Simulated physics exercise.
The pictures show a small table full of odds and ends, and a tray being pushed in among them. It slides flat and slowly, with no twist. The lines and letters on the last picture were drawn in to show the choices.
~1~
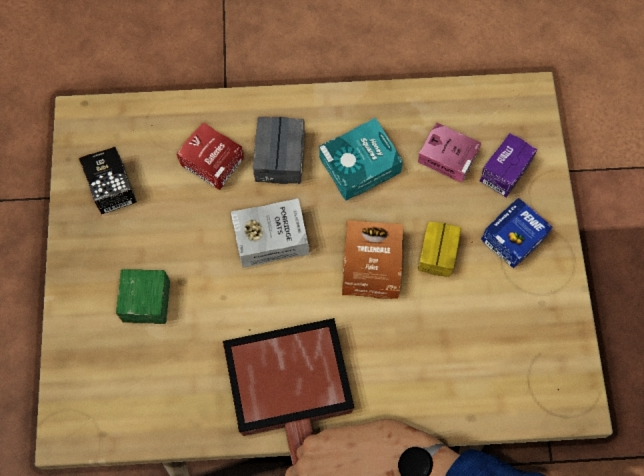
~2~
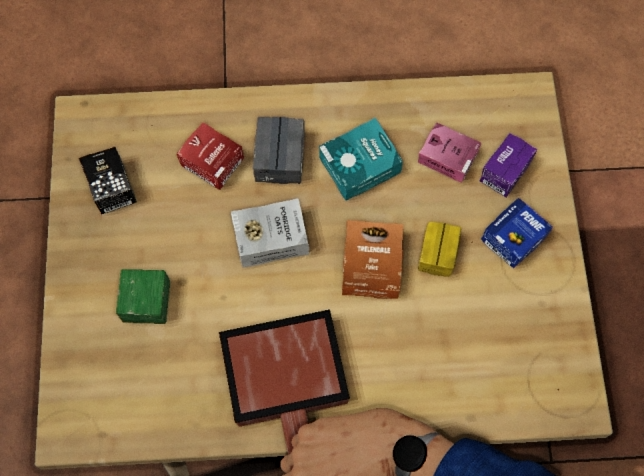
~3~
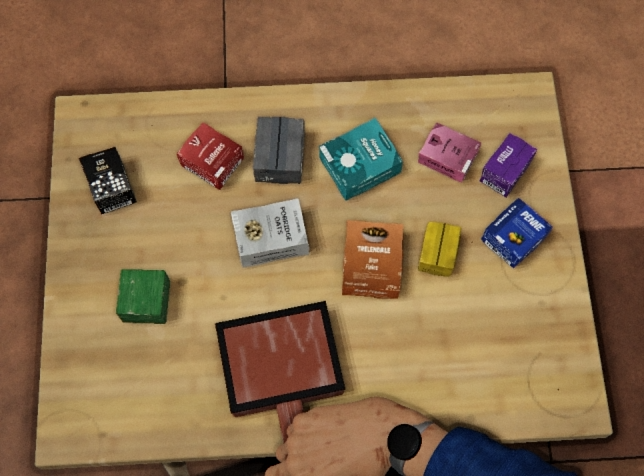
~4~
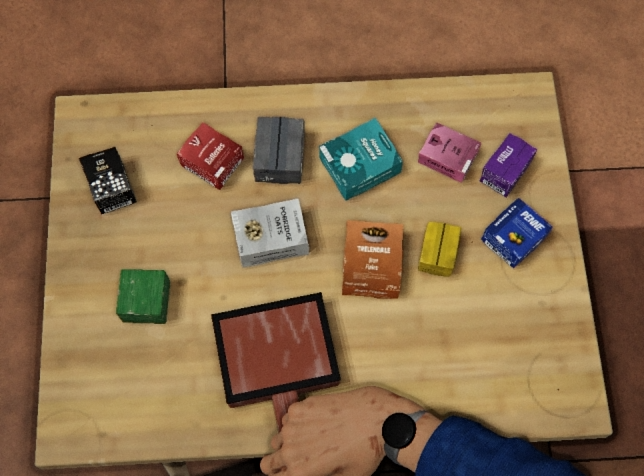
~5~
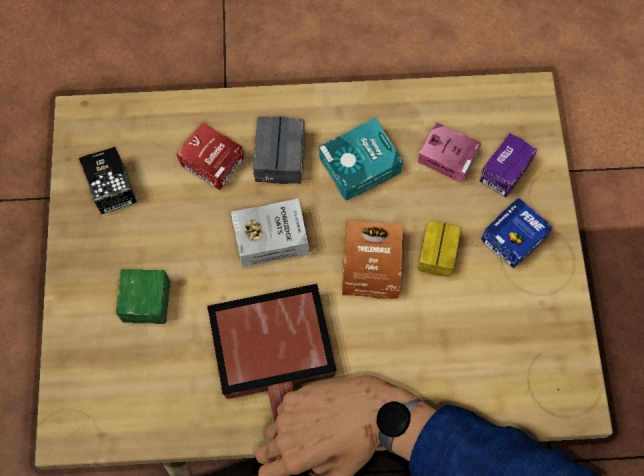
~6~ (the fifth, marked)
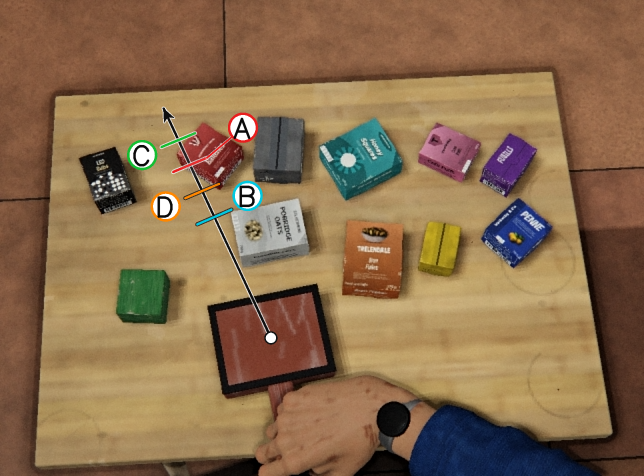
A hand with a dark watch and blue sleeve slowly pushes a dark-framed, reddish tray a short way up and left across a pale wooden table, seen from above over brown tiles. Black, red, grey, turquoise, pink and purple boxes line the back, with white, orange, yellow and blue ones below and a green block at left. Only the tray and hand move, sliding flat without turning, while the view stays still.
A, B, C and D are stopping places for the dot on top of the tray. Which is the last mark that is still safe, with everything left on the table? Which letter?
Up to mark D.
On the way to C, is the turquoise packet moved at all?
No.
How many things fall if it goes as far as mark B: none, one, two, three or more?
The count is none.
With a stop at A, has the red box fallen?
By then, yes.
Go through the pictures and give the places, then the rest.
Yellow box (440, 249); turquoise packet (360, 160); orange box (373, 260), in the first frame.
Tray (284, 365); grey box (279, 150), in the second frame.
Tray (280, 356); white packet (270, 233), in the third frame.
Tray (275, 347); black box (108, 180), in the fourth frame.
Tray (271, 338); red box (211, 156); blue packet (516, 233); yellow box (440, 249), in the fifth frame.
On the marked copy, A at (190, 165); B at (215, 217); C at (179, 140); D at (202, 191); the arrow from (271, 338) to (163, 108); the white dot at (271, 338).
Following D. Soon after the start, tray (246, 286); white packet (262, 216); black box (108, 180).
Later, tray (221, 233); grey box (270, 112); red box (202, 121).
In the end, tray (204, 197); grey box (270, 87); red box (203, 92); nothing has fallen.
As for the rest, A drops the red box; B is safe but short; C drops the red box.
